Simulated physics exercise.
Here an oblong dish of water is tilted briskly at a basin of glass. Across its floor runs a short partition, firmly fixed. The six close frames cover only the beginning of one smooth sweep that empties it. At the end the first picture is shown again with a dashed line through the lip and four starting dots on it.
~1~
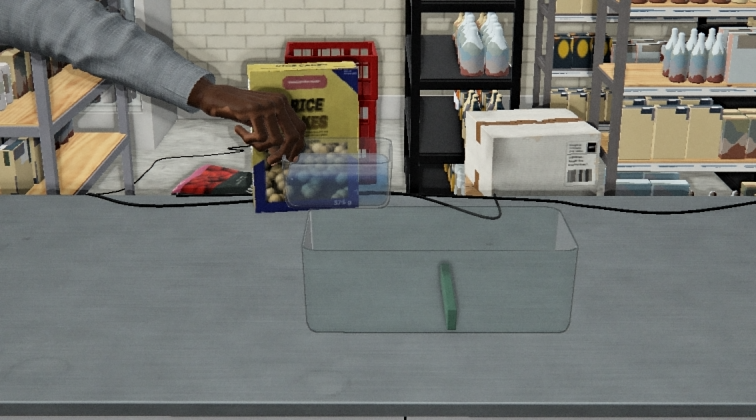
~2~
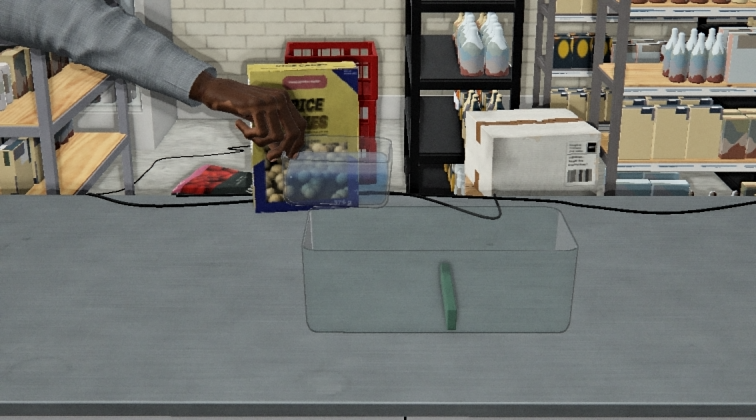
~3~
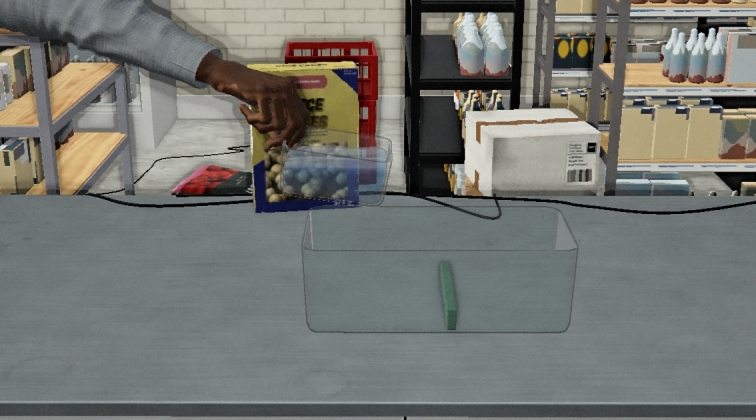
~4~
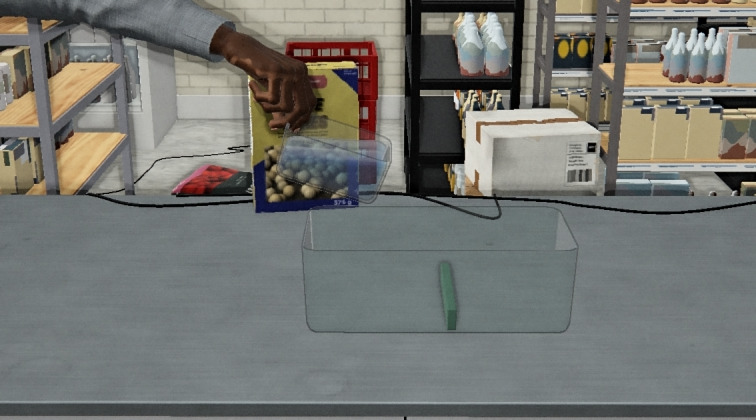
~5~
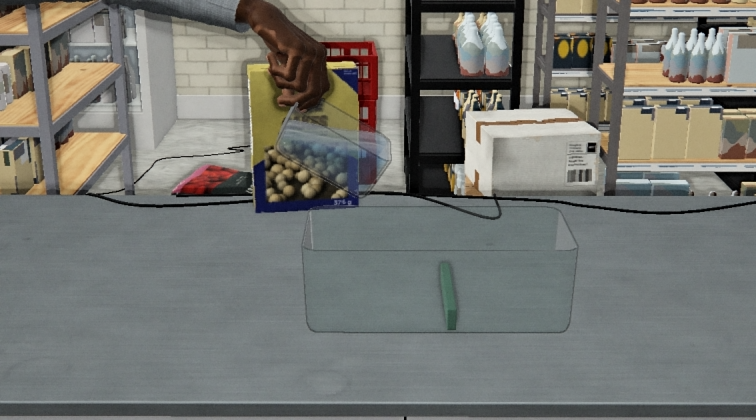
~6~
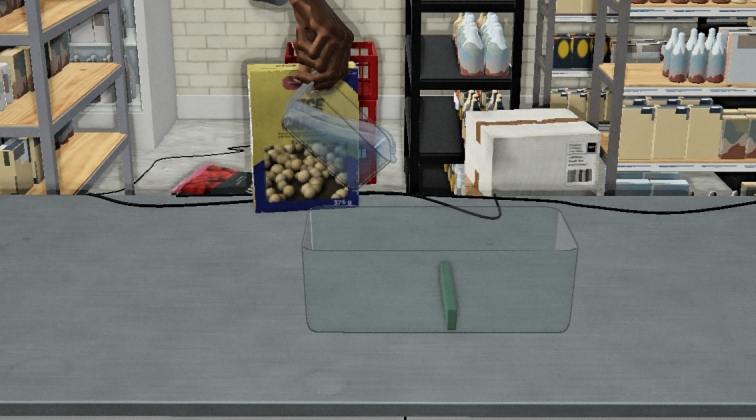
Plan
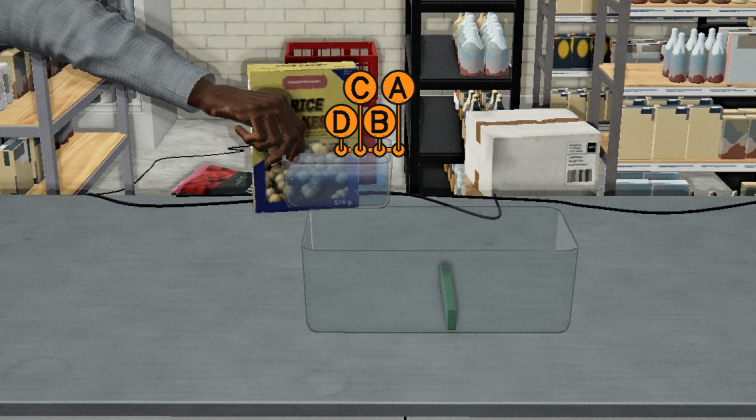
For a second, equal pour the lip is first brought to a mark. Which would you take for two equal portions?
C beats the others.
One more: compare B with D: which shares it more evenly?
B.
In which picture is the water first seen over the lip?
In picture 6.
On the marked copy, A at (398, 149); B at (379, 149); C at (360, 149); D at (341, 149).
With A, about 30 % ends left of the wall and 63 % right of it; 6 % is lost outside.
With B, about 35 % ends left of the wall and 59 % right of it; 6 % is lost outside.
With C, about 51 % ends left of the wall and 45 % right of it; 4 % is lost outside.
With D, about 76 % ends left of the wall and 19 % right of it; 5 % is lost outside.
